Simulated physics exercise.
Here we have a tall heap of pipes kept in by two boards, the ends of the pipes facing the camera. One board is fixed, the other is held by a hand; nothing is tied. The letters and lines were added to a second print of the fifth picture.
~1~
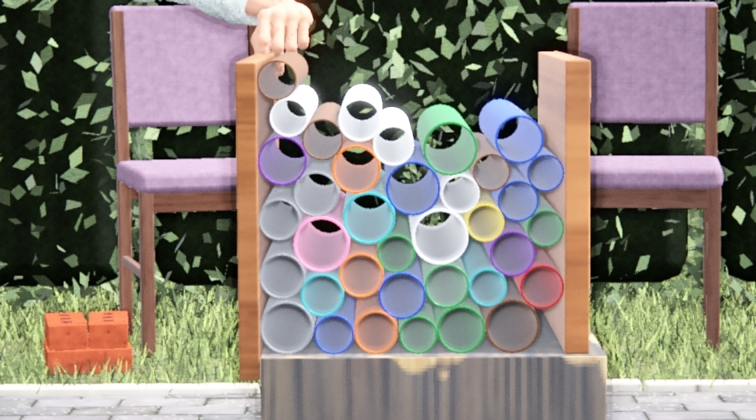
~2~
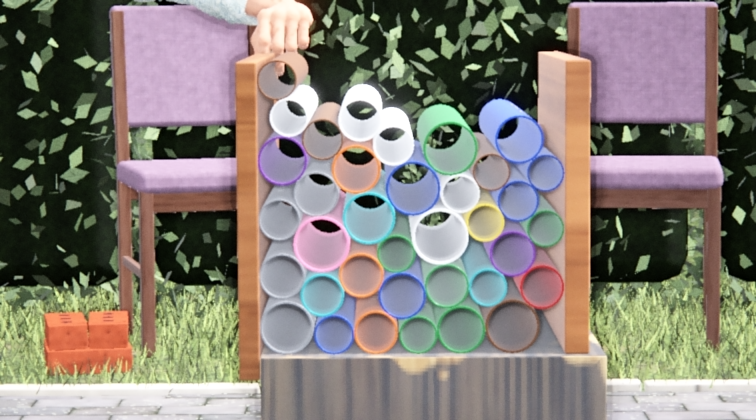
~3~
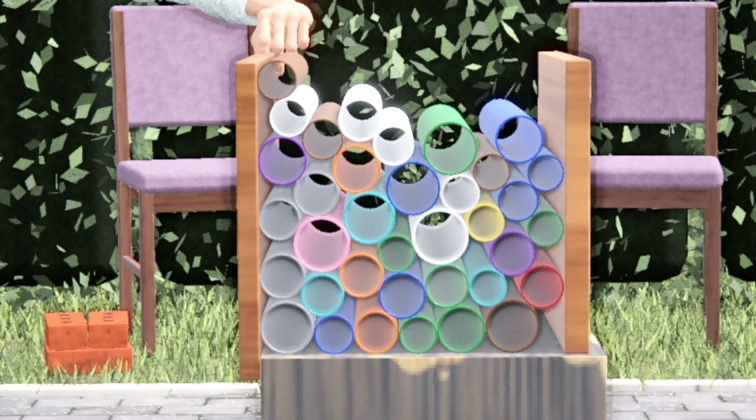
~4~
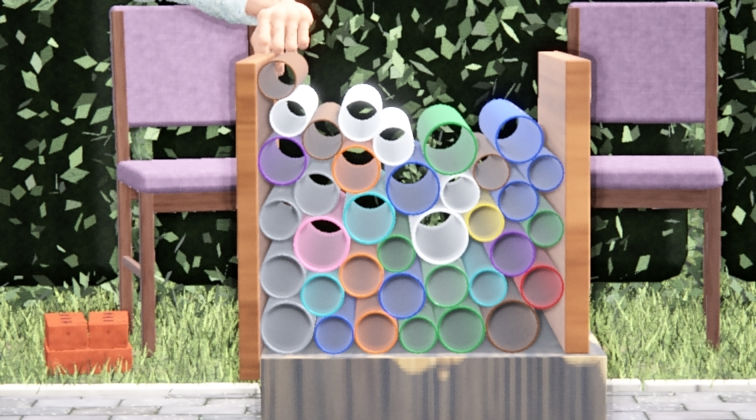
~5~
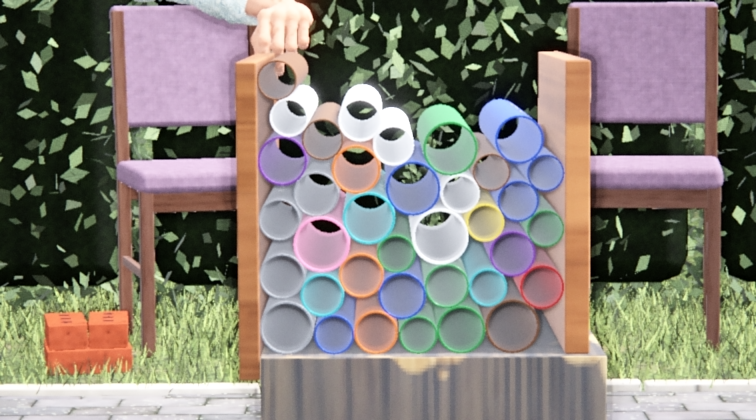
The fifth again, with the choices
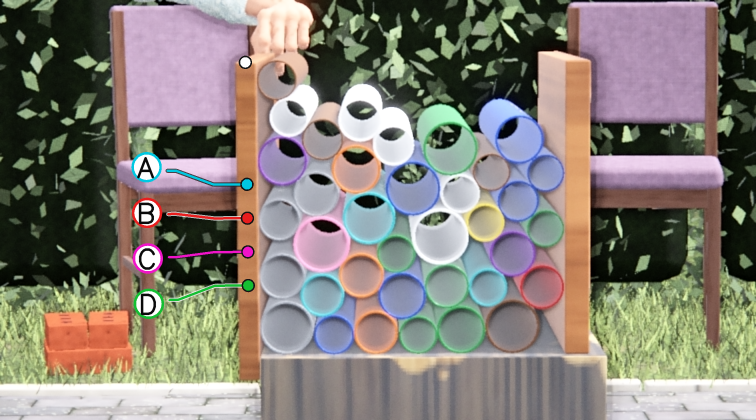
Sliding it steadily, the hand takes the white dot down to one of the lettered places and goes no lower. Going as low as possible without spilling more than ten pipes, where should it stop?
Slide it to D.
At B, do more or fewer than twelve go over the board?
At B, fewer than twelve.
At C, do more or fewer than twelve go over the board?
It loses fewer than twelve.
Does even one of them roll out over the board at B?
Yes, at B.
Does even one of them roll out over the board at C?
Yes, at C.
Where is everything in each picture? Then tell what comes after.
The first frame shows a yellow pipe (485, 223); a white pipe (460, 194); a white pipe (393, 145).
The second frame shows a white pipe (393, 145); a blue pipe (519, 139).
The third frame shows side board (260, 201); a grey pipe (287, 327).
The fourth frame shows a brown pipe (513, 326); a turquoise pipe (488, 288).
The fifth frame shows a white pipe (440, 237); a yellow pipe (485, 223); a white pipe (460, 194).
On the copy, A at (247, 185); B at (247, 218); C at (248, 252); D at (248, 286); the white dot at (245, 62).
On D. First, top of the board (258, 156).
Then, top of the board (259, 262).
Finally, top of the board (259, 285), nine out over the board.
By contrast, A two out over the board; B three out over the board; C about five out over the board.
